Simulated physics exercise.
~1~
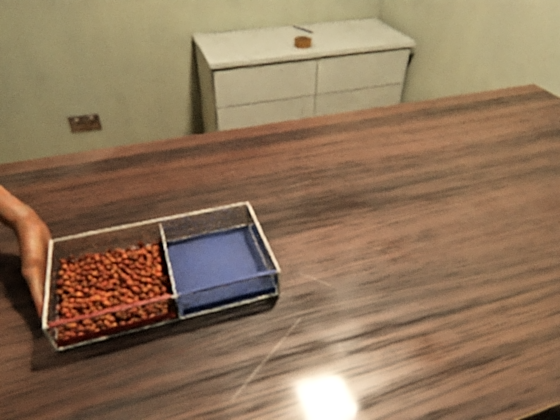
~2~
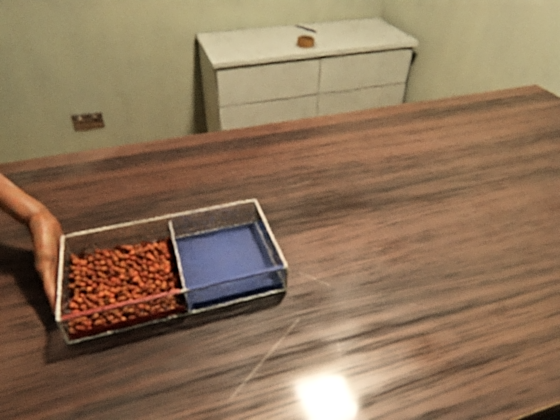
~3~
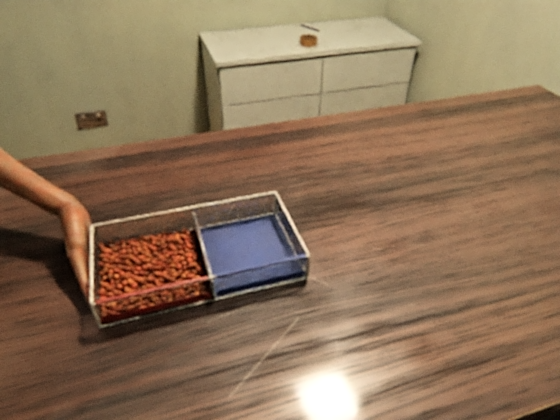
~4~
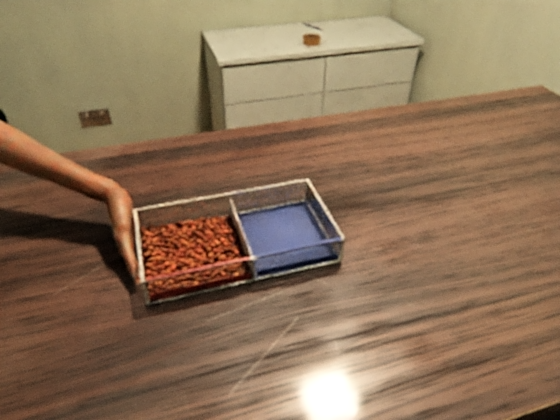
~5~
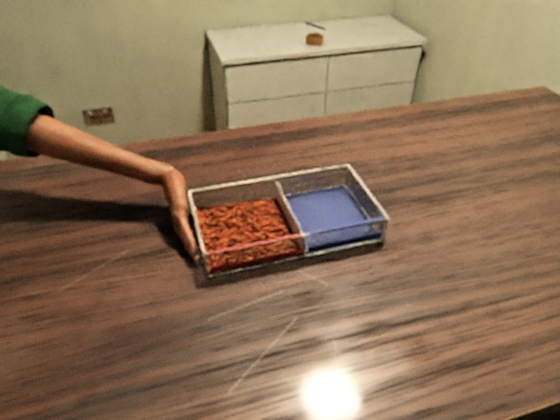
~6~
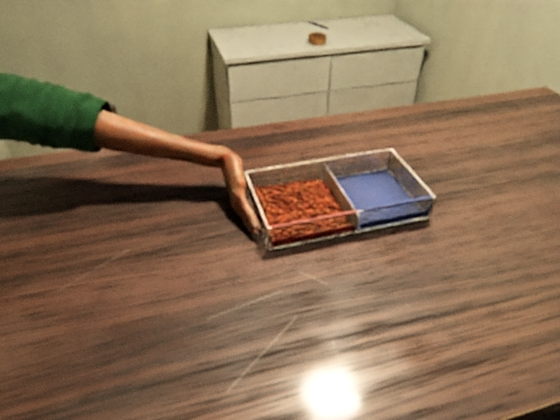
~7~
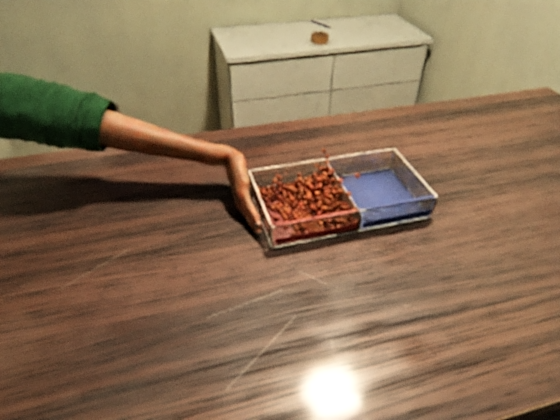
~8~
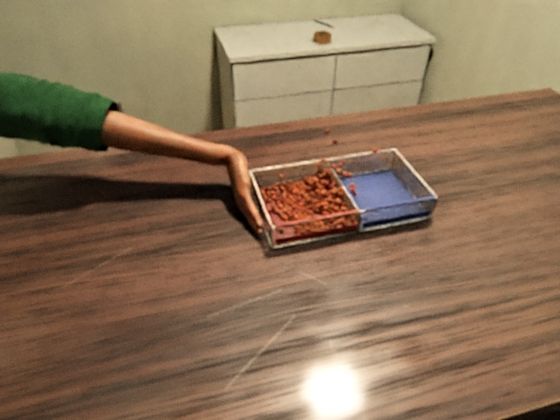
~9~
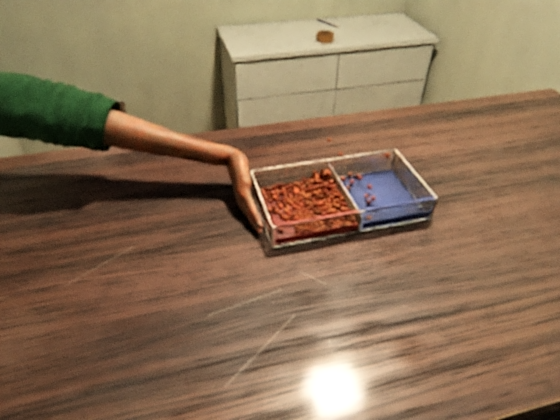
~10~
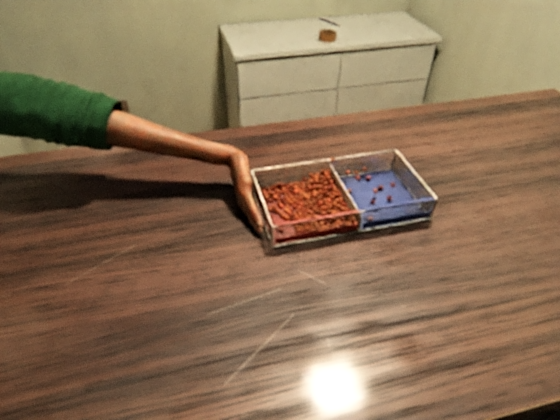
On a dark wooden table in a room with greenish walls and a pale chest of drawers behind, a clear tray holds small reddish pellets in its left compartment, while the blue-floored right one is empty. A hand at the tray's left end pushes it rightward and away across the tabletop, a green sleeve coming into view. The tray then stops abruptly, and the pellets jump up and heap toward the divider. A few hop over it onto the blue floor. The rest settle back, leaving most on the left and a small scattering on the right.
